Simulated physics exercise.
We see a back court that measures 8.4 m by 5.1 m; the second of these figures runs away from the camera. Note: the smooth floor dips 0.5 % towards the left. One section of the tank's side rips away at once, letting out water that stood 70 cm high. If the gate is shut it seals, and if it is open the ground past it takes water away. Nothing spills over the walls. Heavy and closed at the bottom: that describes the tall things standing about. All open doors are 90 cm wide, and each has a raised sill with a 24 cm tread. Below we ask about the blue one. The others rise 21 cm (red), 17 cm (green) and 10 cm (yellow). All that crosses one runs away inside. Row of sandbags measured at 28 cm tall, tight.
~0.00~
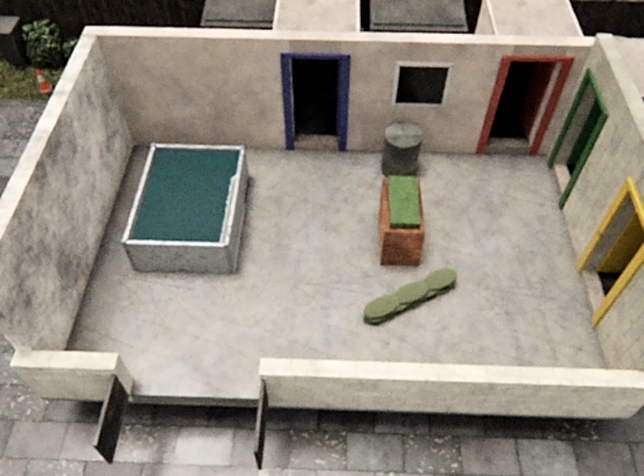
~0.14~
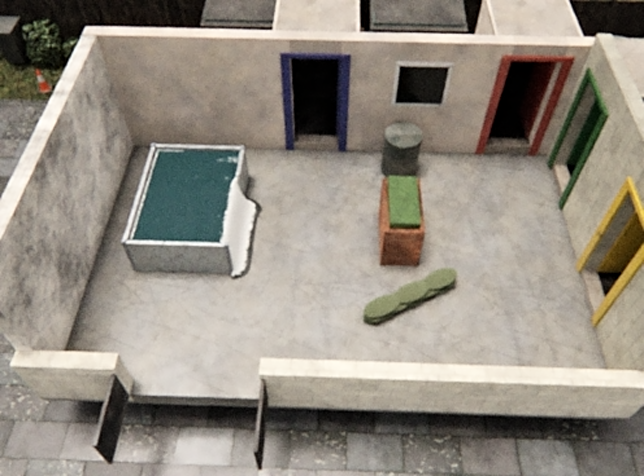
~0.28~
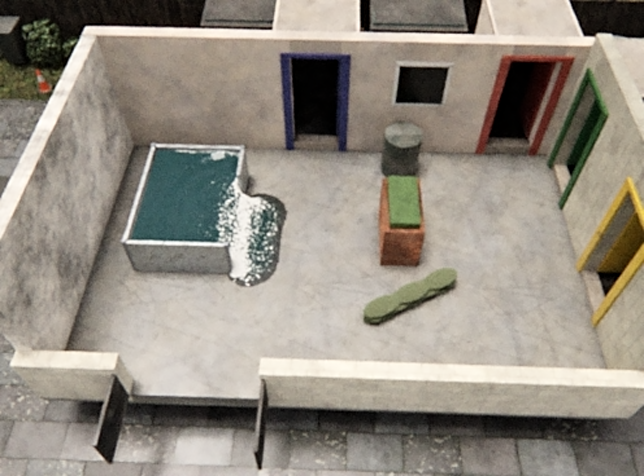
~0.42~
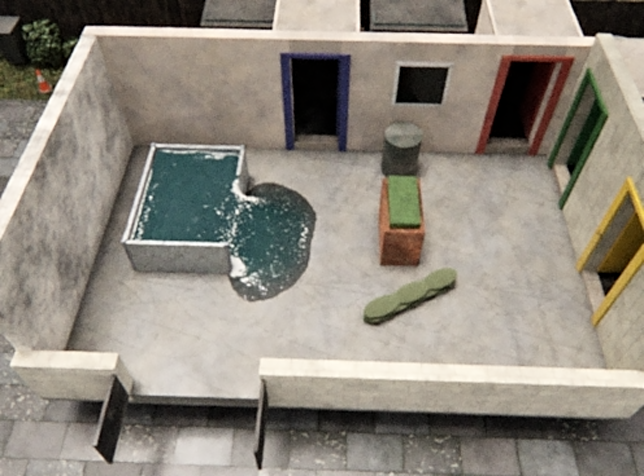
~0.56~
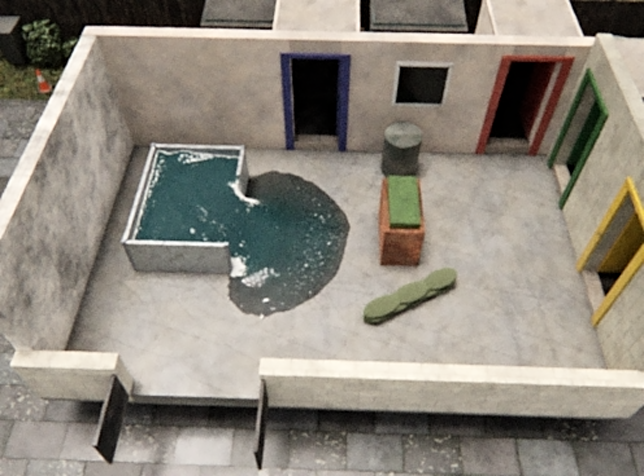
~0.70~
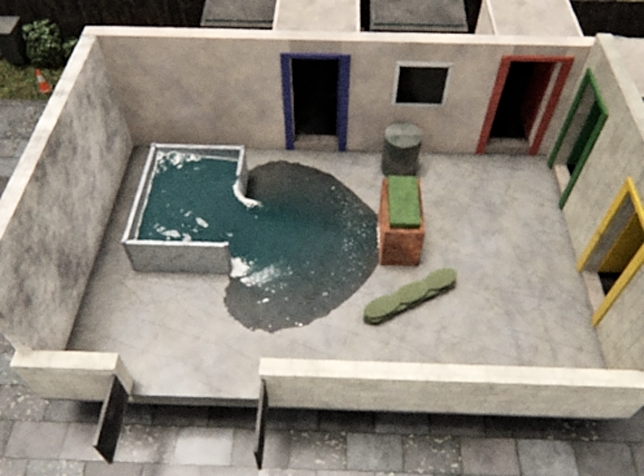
Dark green water sits still in a pale rectangular tank at the left of a walled court, then bursts through its right side in a white, foaming spill. It spreads rightward across the floor in a widening, rounded pool, reaching the brick block topped with green while the level in the tank drops.
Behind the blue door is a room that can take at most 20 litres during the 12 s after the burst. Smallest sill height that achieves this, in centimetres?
6.5 cm.
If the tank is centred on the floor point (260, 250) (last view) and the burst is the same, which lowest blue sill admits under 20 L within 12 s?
New minimum height: Approx. 10.5 cm.
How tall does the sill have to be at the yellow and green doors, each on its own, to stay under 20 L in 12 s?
Some 6.0 cm for yellow, some 12.0 cm for green.
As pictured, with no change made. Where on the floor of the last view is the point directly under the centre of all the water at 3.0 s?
Around (325, 240).
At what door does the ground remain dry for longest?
Answer: Yellow.
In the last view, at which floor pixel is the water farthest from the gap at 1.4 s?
Somewhere near the pixel (458, 193).
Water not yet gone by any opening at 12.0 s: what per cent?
About 92 per cent.
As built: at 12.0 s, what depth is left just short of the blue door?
It comes to about 5.0 centimetres deep.
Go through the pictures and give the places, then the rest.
In the first picture, the tank at (188, 195) is whole and still, 70 cm deep; the blue door at (316, 111) is dry.
In the second picture, the front is at (246, 268), 0.3 m from the gap at (235, 228); 0.3 m2 of floor is wet, 70 cm left at the back.
In the third picture, the gap is at (235, 229), the front 0.8 m out at (282, 216); the back of the tank holds 70 cm.
In the fourth picture, water pours out at (235, 229) and has run 1.3 m, to (311, 226); about 9 cm deep outside, 63 cm at the back.
In the fifth picture, the front is at (344, 235), 1.9 m from the gap at (235, 229); 4.4 m2 of floor is wet, 60 cm left at the back.
In the sixth picture, water pours out at (235, 229) and has run 2.5 m, to (377, 252); about 6 cm deep outside, 58 cm at the back; 0.6 m in a straight line remain to the blue door at (316, 111).
After 1.4 s water covers 30 % of the floor, deepest (45 cm) near (397, 296); 5 cm at the blue door, 0 litres in over its 18 cm sill.
After 3.0 s water covers 60 % of the floor, deepest (26 cm) near (375, 304); 9 cm at the blue door, 0 litres in over its 18 cm sill.
After 12.0 s water covers 95 % of the floor, deepest (9 cm) near (132, 153); 5 cm at the blue door, 0 litres in over its 18 cm sill.
At the blue door as built, the water arrived by 1.0 s and peaked near 10 cm at 5.4 s.
With a sill of 5 cm, 39 litres would have come in within the 12 s; with 8 cm, 9 litres. So under 20 litres takes about 6.5 cm.
